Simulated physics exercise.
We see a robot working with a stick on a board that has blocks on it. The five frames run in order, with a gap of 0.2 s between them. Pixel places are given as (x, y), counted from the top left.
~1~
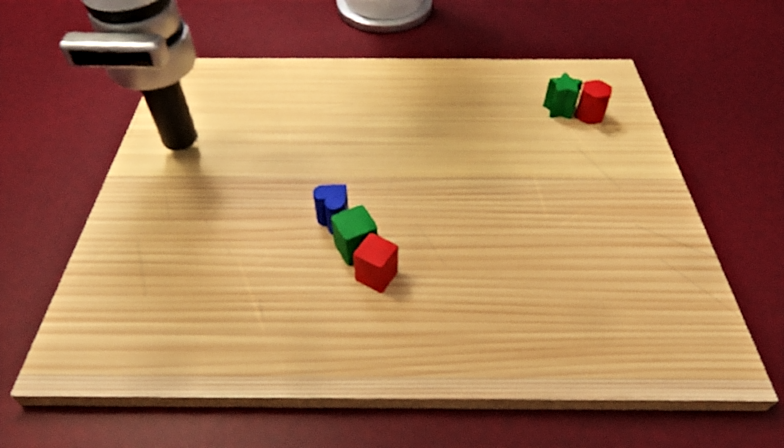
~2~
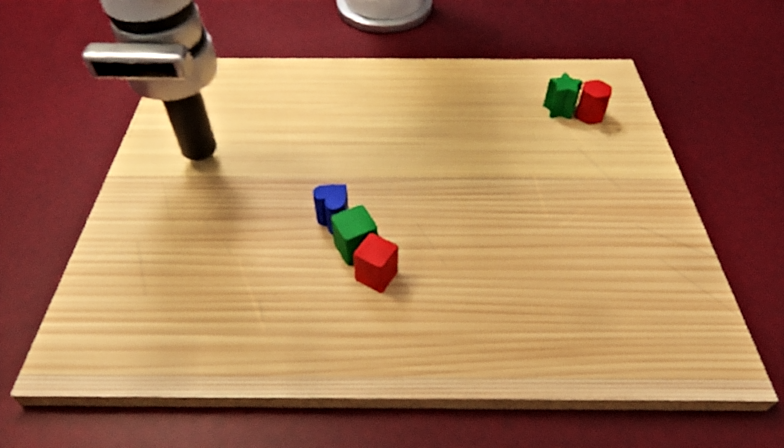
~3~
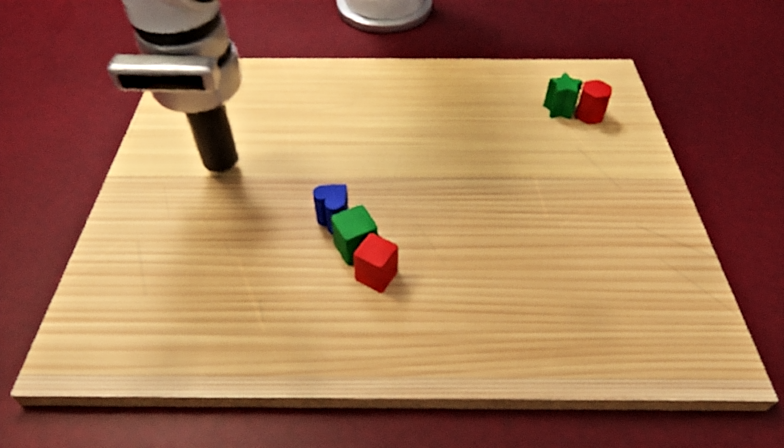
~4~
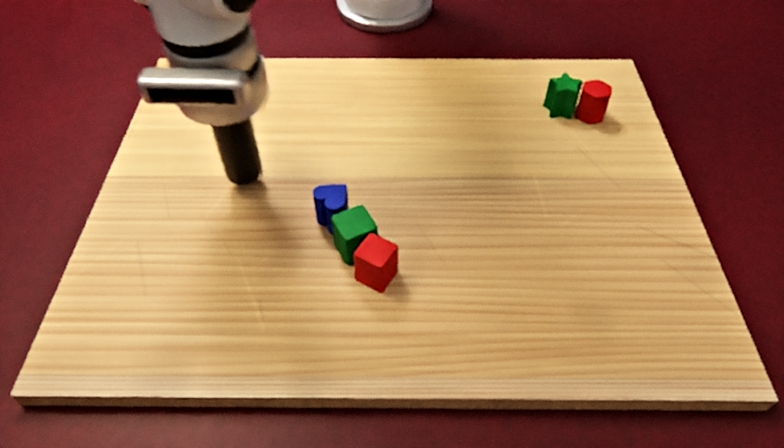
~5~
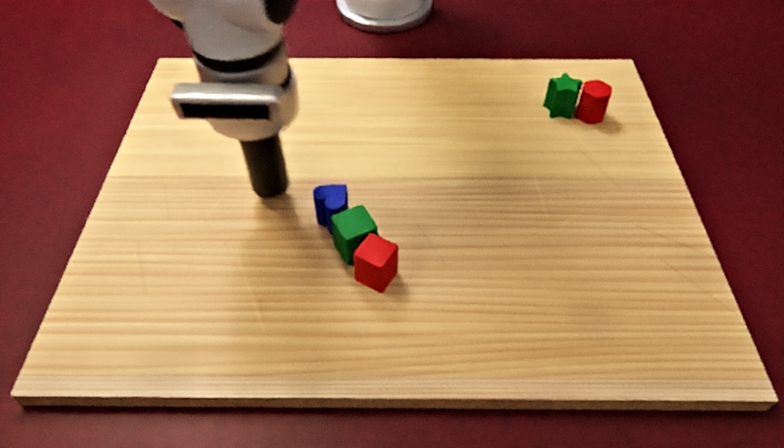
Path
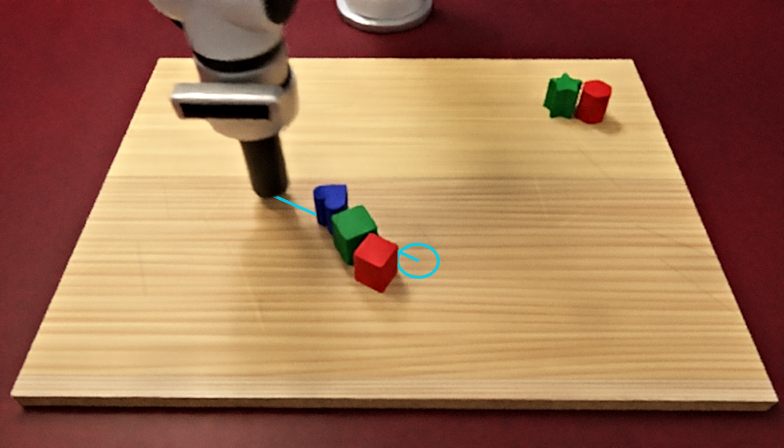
A robot arm holding a dark stick moved steadily right and toward the viewer across the wooden board, nearing the blue heart block, while the green and red blocks and the others stayed still.
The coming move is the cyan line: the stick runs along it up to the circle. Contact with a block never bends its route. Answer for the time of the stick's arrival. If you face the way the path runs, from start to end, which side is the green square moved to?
Sideways, to the right.
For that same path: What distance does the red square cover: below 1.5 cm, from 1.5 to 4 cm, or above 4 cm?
The red square moves over 4 cm.
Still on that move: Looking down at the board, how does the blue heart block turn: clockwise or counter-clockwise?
Short answer: Counterclockwise.
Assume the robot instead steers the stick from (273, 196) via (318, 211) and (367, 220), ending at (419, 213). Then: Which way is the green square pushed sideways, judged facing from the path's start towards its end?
Off to the right side.
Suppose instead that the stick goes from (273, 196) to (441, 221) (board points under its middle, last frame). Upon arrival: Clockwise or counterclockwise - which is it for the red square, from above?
Viewed from above, clockwise.
The drawn path runs straight from (273, 196) to (418, 260).
The first path, step by step. One third of the way, stick (318, 206); blue heart block (351, 201); green square (368, 227); red square (381, 256), turned 20° clockwise.
Two thirds of the way, stick (367, 227); blue heart block (402, 205), turned 80° anticlockwise; green square (392, 239), turned 20° clockwise; red square (388, 268), turned 55° clockwise.
At the end, stick (418, 250); blue heart block (428, 207), turned 145° anticlockwise; green square (429, 271), turned 75° clockwise; red square (397, 290), turned 100° clockwise.
